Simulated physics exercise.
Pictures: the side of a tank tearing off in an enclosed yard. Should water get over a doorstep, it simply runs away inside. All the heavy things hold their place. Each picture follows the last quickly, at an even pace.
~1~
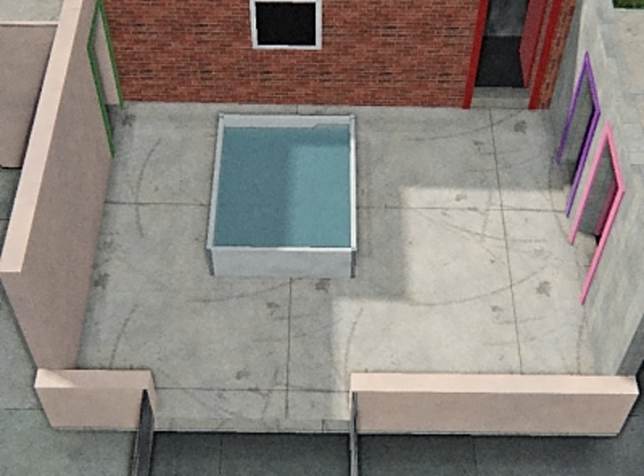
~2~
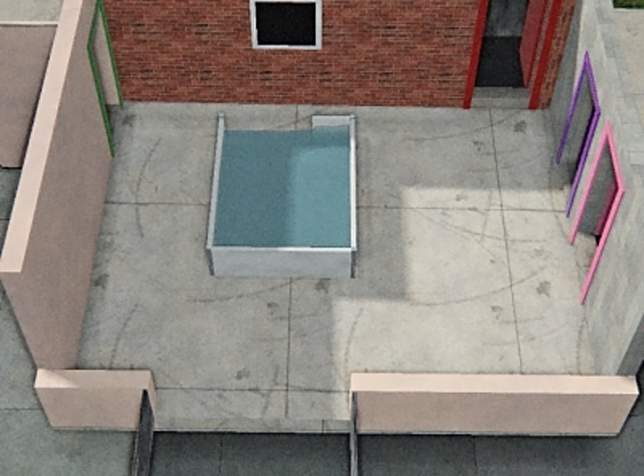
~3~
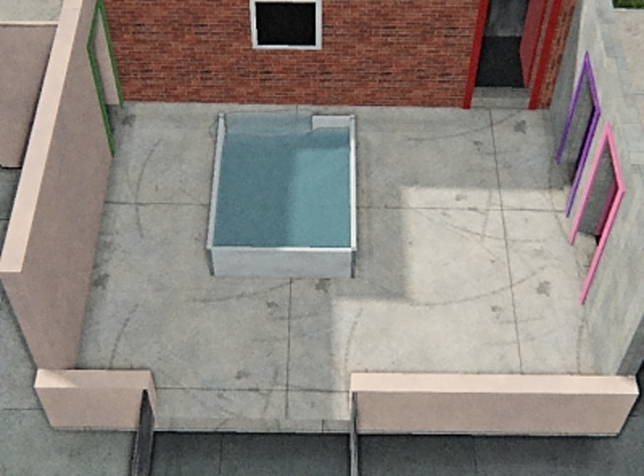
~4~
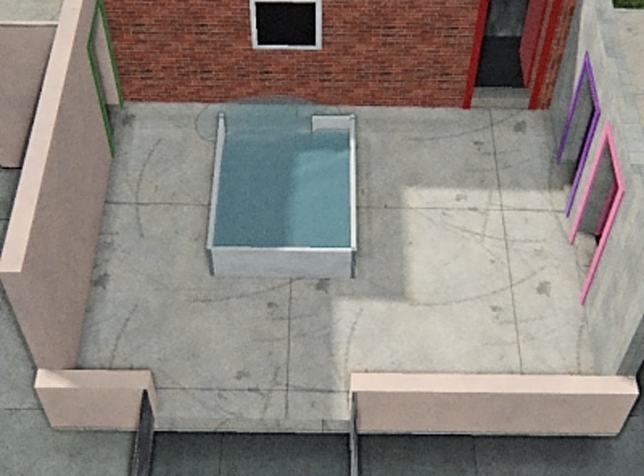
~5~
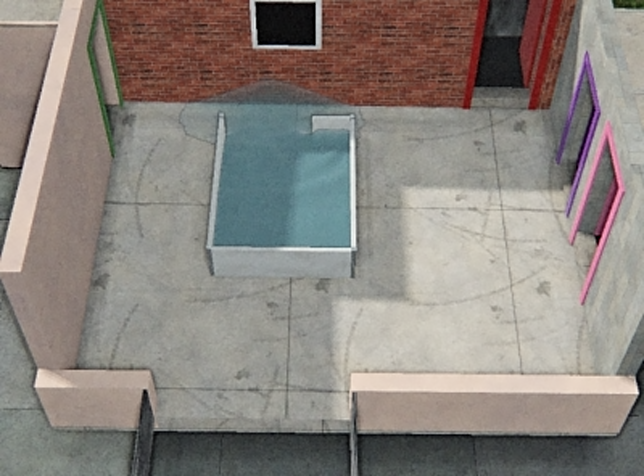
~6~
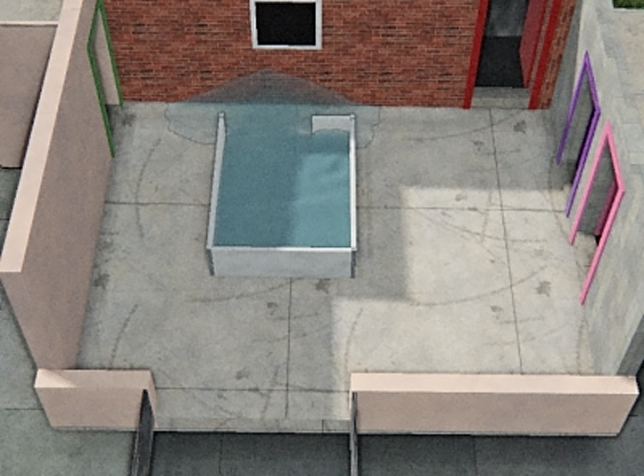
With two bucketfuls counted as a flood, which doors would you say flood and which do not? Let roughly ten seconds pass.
The green door will top two buckets. The red door will not top two buckets. The pink door will not top two buckets. The purple door will top two buckets.
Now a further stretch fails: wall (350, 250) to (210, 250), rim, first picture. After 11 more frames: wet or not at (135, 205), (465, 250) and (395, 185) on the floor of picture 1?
Spot one ends up untouched by the spill, spot two untouched by the spill, spot three untouched by the spill.
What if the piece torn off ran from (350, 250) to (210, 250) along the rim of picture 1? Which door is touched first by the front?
The pink door.
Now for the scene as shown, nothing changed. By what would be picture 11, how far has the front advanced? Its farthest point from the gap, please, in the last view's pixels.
Somewhere about (460, 114).
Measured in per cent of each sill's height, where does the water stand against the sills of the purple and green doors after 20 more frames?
Approx. 230 % then 230 %.
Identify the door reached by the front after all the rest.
My answer: The pink one.
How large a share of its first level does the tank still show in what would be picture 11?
Estimate: Some 70 %.
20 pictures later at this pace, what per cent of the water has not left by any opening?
I reckon around 90 in a hundred.
A moment on, water covers 15 % of the floor; the green door wet at the sill, nothing in, the red door not reached, the pink door not reached, the purple door not reached.
Next, water covers 30 % of the floor; the green door over two buckets in, the red door wet at the sill, nothing in, the pink door not reached, the purple door not reached.
Then, water covers 50 % of the floor; the green door far over two buckets in, the red door wet at the sill, nothing in, the pink door wet at the sill, nothing in, the purple door over two buckets in.
Later, water covers 70 % of the floor; the green door far over two buckets in, the red door wet at the sill, nothing in, the pink door wet at the sill, nothing in, the purple door over two buckets in.
In the end, water covers 90 % of the floor; the green door far over two buckets in, the red door wet at the sill, nothing in, the pink door wet at the sill, nothing in, the purple door over two buckets in.
